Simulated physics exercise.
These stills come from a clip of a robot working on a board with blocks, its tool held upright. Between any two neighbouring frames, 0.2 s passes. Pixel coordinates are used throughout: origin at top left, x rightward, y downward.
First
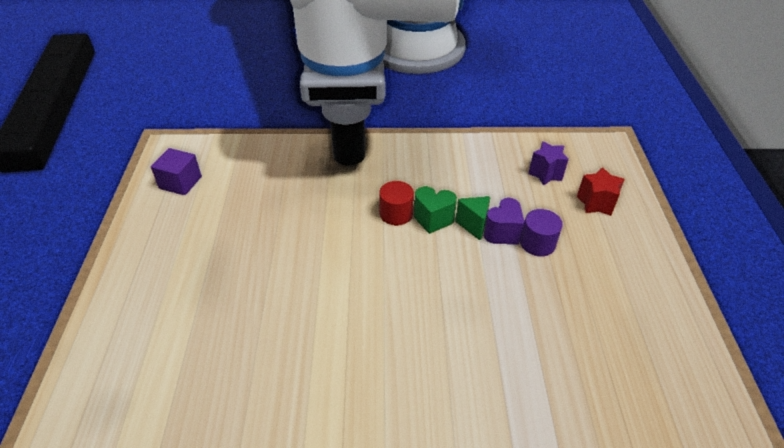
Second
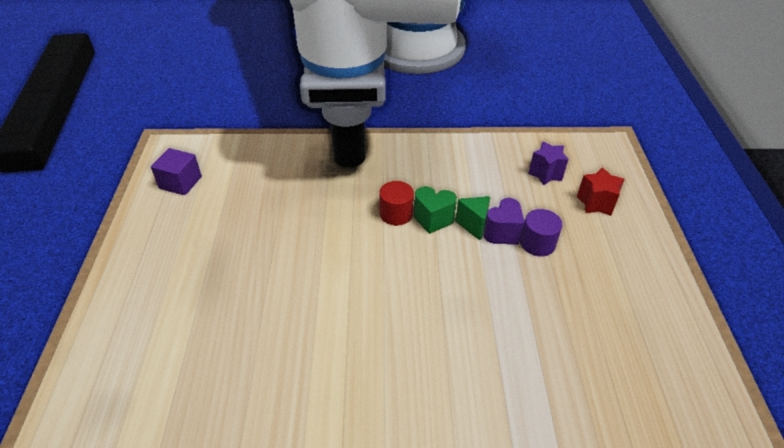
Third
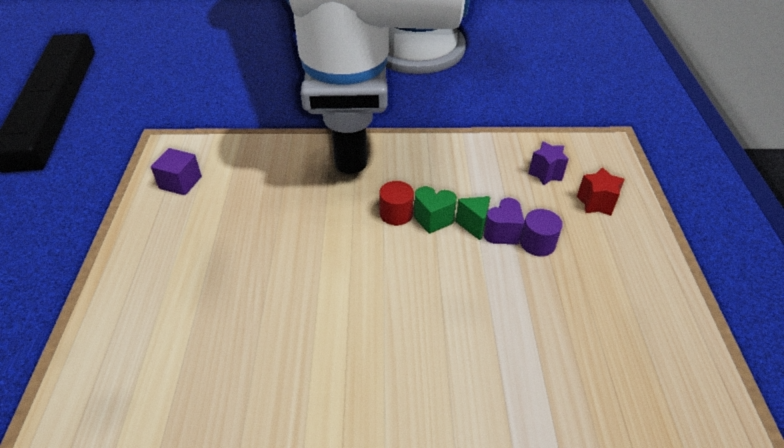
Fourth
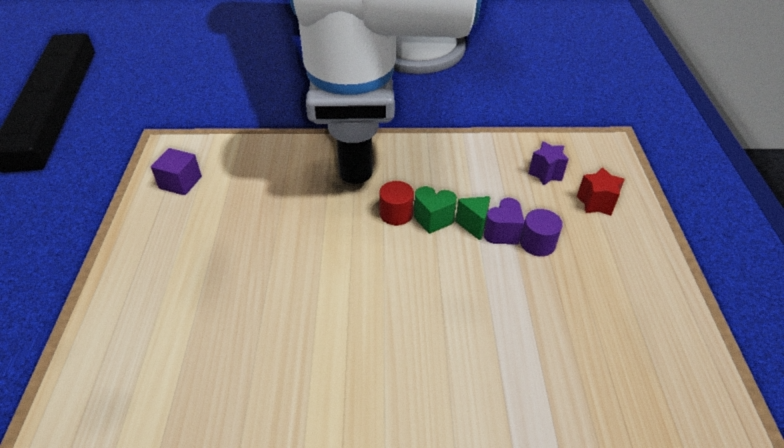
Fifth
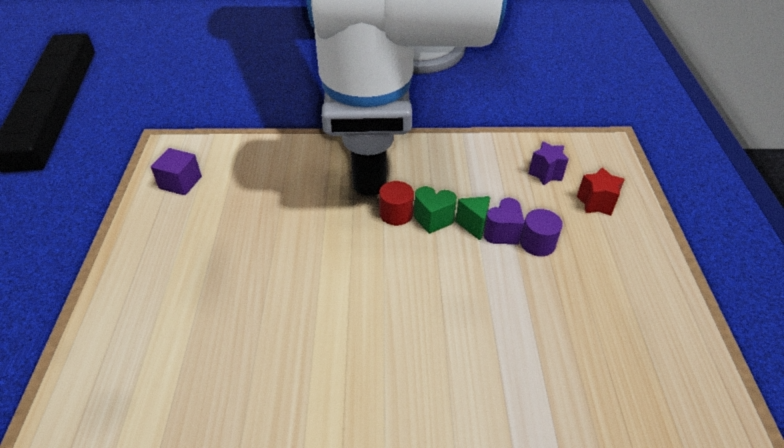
The video shows a robot arm above a wooden board with a row of red, green and purple blocks; its dark tool moves slightly toward the viewer, then right, close to the red cylinder, while the blocks stay still.
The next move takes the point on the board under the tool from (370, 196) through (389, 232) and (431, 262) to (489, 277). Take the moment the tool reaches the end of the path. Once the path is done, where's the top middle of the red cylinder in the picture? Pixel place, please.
Answer: (503, 229).
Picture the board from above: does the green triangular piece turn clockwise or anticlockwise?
That block twists clockwise.
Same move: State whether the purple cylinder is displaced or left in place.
It stays.
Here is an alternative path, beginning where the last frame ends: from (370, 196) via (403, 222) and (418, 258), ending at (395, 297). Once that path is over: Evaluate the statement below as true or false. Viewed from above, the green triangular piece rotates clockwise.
Answer: True.
What follows on the original path. One third of the way, tool at (390, 222); red cylinder at (425, 219); green heart at (453, 201), turned 45° anticlockwise; green triangular piece at (482, 202), turned 35° clockwise.
Two thirds of the way, tool at (432, 252); red cylinder at (468, 231); green heart at (453, 201), turned 45° anticlockwise; green triangular piece at (482, 202), turned 35° clockwise.
At the end, tool at (491, 267); red cylinder at (503, 229); green heart at (453, 201), turned 50° anticlockwise; green triangular piece at (483, 198), turned 25° clockwise; purple heart at (512, 207), turned 15° clockwise; purple cylinder not moved.
